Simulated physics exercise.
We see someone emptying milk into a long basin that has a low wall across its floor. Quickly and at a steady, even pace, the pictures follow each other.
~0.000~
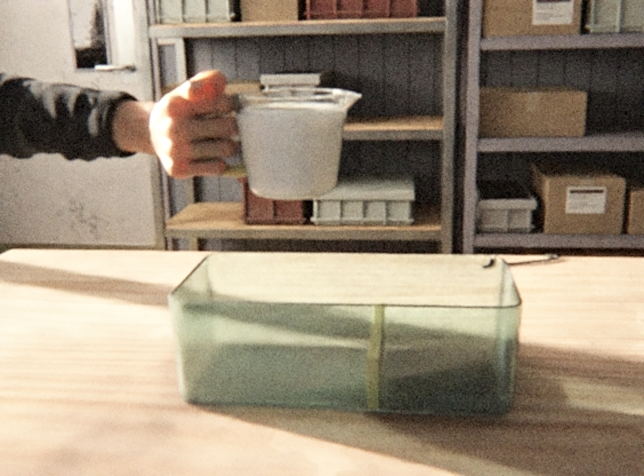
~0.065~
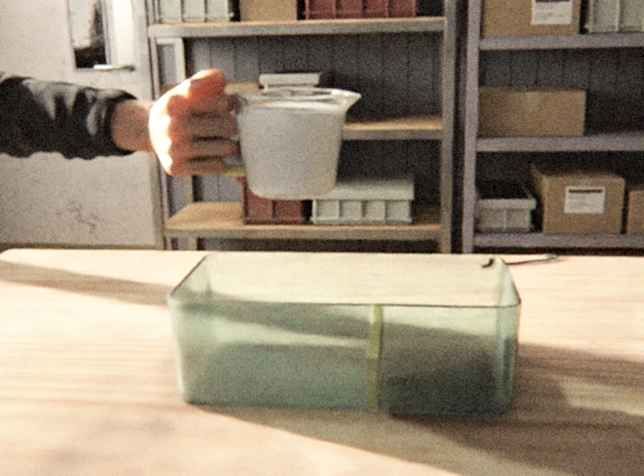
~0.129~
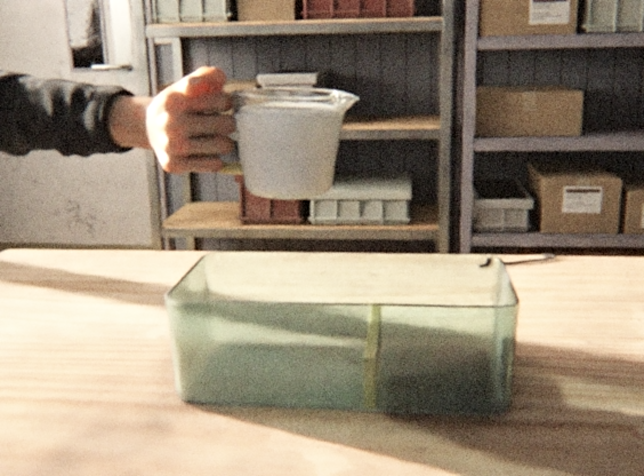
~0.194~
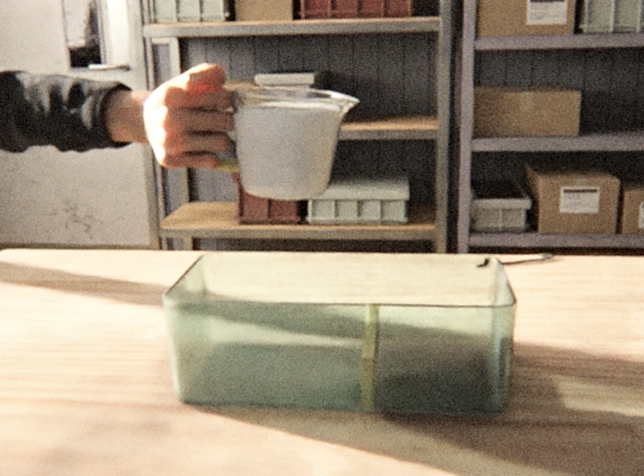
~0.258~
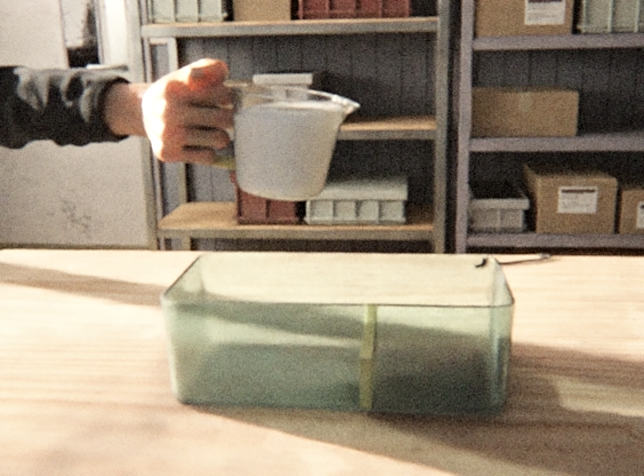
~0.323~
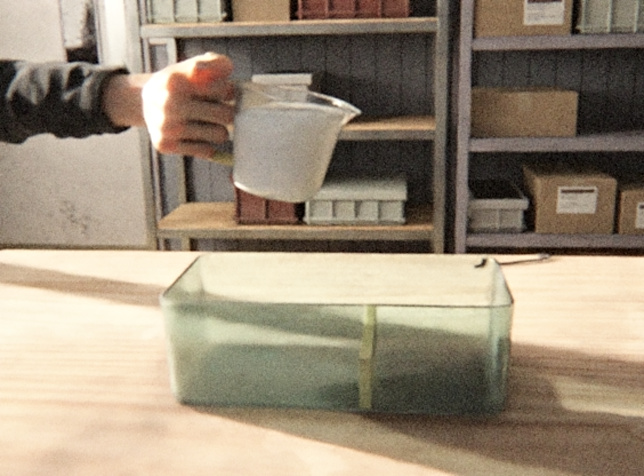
On a wooden table in front of storage shelves, a hand on the left holds a clear jug of milk nearly upright above a long, greenish see-through basin with a low wall across its floor. The hand then slowly tilts the jug a little to the right, and no milk leaves it.
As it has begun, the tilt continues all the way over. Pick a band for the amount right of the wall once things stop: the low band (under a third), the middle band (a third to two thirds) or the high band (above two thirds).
The high band.
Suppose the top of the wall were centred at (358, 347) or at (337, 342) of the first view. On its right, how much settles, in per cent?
The first placement leaves close to 95 per cent, the second close to 95 per cent.
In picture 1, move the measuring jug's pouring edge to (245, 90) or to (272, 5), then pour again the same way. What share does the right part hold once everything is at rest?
First try 0 %, second try 20 %.
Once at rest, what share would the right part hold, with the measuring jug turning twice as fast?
It comes to around 85 per cent.
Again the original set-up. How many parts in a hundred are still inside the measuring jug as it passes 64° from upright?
Remaining share, estimated: 65 %.
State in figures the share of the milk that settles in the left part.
Some 10 per cent.
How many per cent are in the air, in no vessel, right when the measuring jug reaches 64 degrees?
About 20 per cent.
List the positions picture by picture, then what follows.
In the first frame, it leans 0°; its right rim is at (361, 95); the milk meets the walls at (241, 109) and (345, 108); the long basin's rim runs from (190, 276) to (512, 281); the wall's top is at (377, 329).
In the second frame, it leans 1°; its right rim is at (361, 95); the milk meets the walls at (240, 109) and (343, 108).
In the third frame, it leans 2°; its right rim is at (360, 97); the milk meets the walls at (240, 108) and (342, 109).
In the fourth frame, it leans 5°; its right rim is at (359, 100); the milk meets the walls at (238, 109) and (343, 109).
In the fifth frame, it leans 8°; its right rim is at (360, 105); the milk meets the walls at (239, 109) and (345, 110).
In the sixth frame, it leans 12°; its right rim is at (362, 111); the milk meets the walls at (240, 110) and (350, 111).
A moment on, the measuring jug is tipped part way and 65 per cent is still to pour, 0 is left of the wall and 14 right of it.
Next, the measuring jug is tipped right over and 10 per cent is still to pour, 1 is left of the wall and 78 right of it.
Then the measuring jug is tipped right over and 0 per cent is still to pour, 8 is left of the wall and 90 right of it.
Later the measuring jug is tipped right over and 0 per cent is still to pour, 8 is left of the wall and 90 right of it.
Finally, 8 per cent lies left of the wall, 90 right of it and 1 outside.
